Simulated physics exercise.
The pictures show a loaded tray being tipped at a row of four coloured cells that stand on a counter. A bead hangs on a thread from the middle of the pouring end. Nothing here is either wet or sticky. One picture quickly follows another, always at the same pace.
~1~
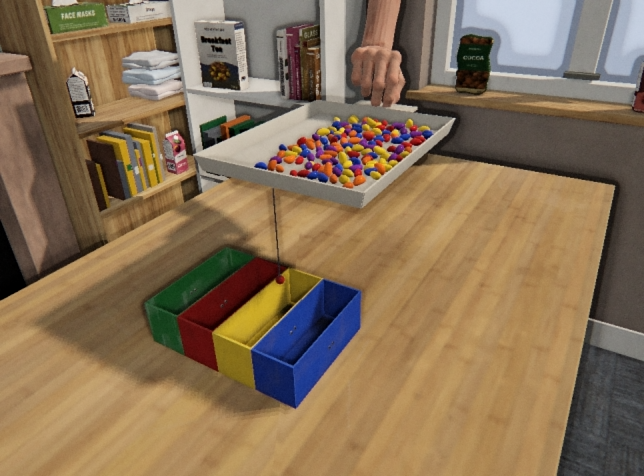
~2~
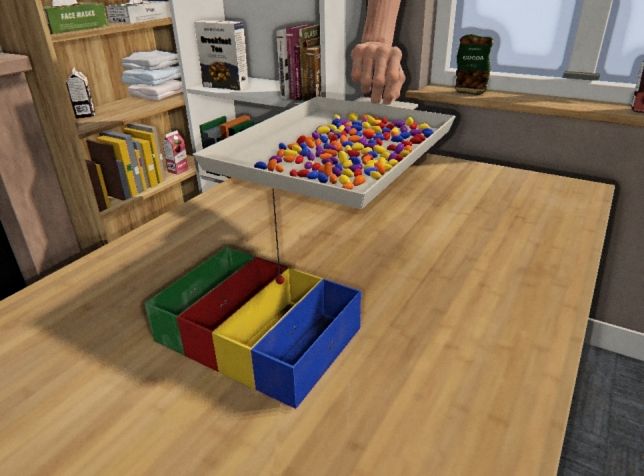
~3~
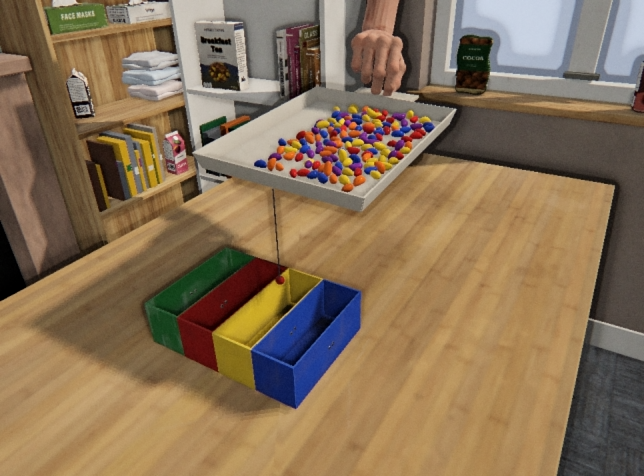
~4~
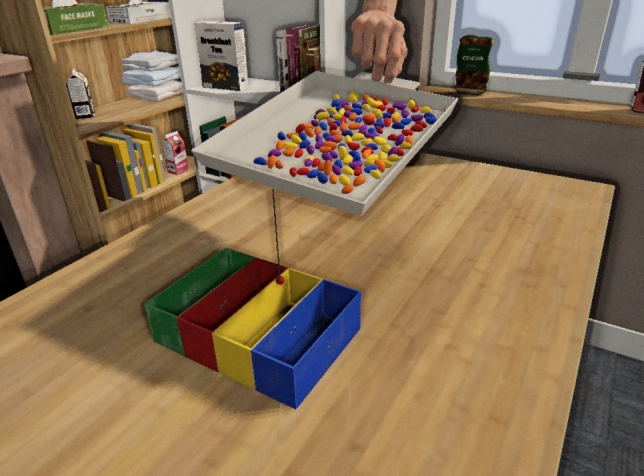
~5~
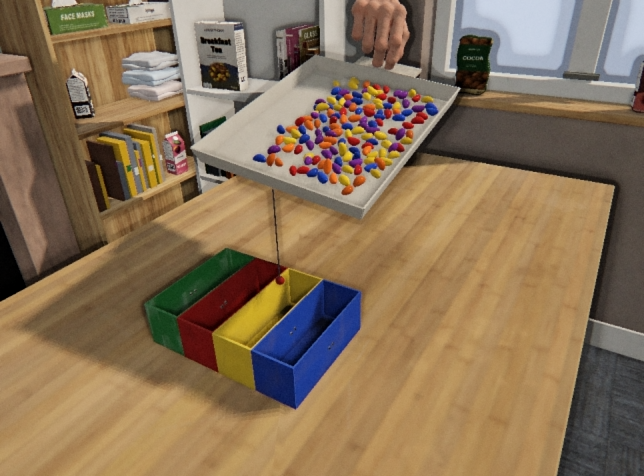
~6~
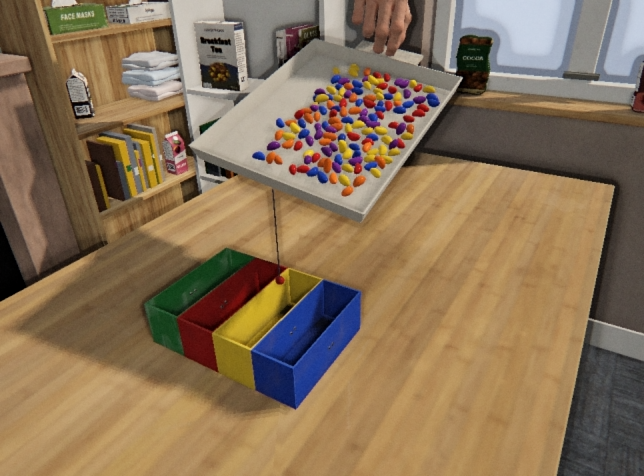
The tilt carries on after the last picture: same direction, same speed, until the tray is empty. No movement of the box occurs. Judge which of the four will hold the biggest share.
I would say the blue cell.
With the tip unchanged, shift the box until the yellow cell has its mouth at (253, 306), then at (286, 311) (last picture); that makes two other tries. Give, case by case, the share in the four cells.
In order: 20 per cent and 60 per cent.
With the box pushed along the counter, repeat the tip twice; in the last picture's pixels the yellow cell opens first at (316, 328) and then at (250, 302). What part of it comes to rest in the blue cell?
It comes to roughly 40 per cent in one try and roughly 10 per cent in the next.
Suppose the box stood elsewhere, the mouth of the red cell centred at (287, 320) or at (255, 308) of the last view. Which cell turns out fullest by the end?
Try 1 - yellow; try 2 - the blue one.
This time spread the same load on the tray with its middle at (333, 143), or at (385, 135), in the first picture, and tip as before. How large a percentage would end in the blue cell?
Near 40 and 20 percent respectively.
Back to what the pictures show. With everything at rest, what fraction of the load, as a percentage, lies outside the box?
Roughly 70 percent.
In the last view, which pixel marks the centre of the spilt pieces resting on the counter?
Estimate: About (377, 371).
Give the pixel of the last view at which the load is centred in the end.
Near (356, 363), more or less.
Soon, tray tipped steeply; all on the tray.
A while on, tray tipped past a quarter turn; nearly all on the tray; a small part falling or outside the box.
Towards the end, tray tipped past a quarter turn; about a quarter in the blue cell; a stray few in the yellow cell; about two thirds falling or outside the box.
Finally, tray tipped past a quarter turn; about a quarter in the blue cell; a stray few in the yellow cell; none in the red cell; none in the green cell; about two thirds outside the box.
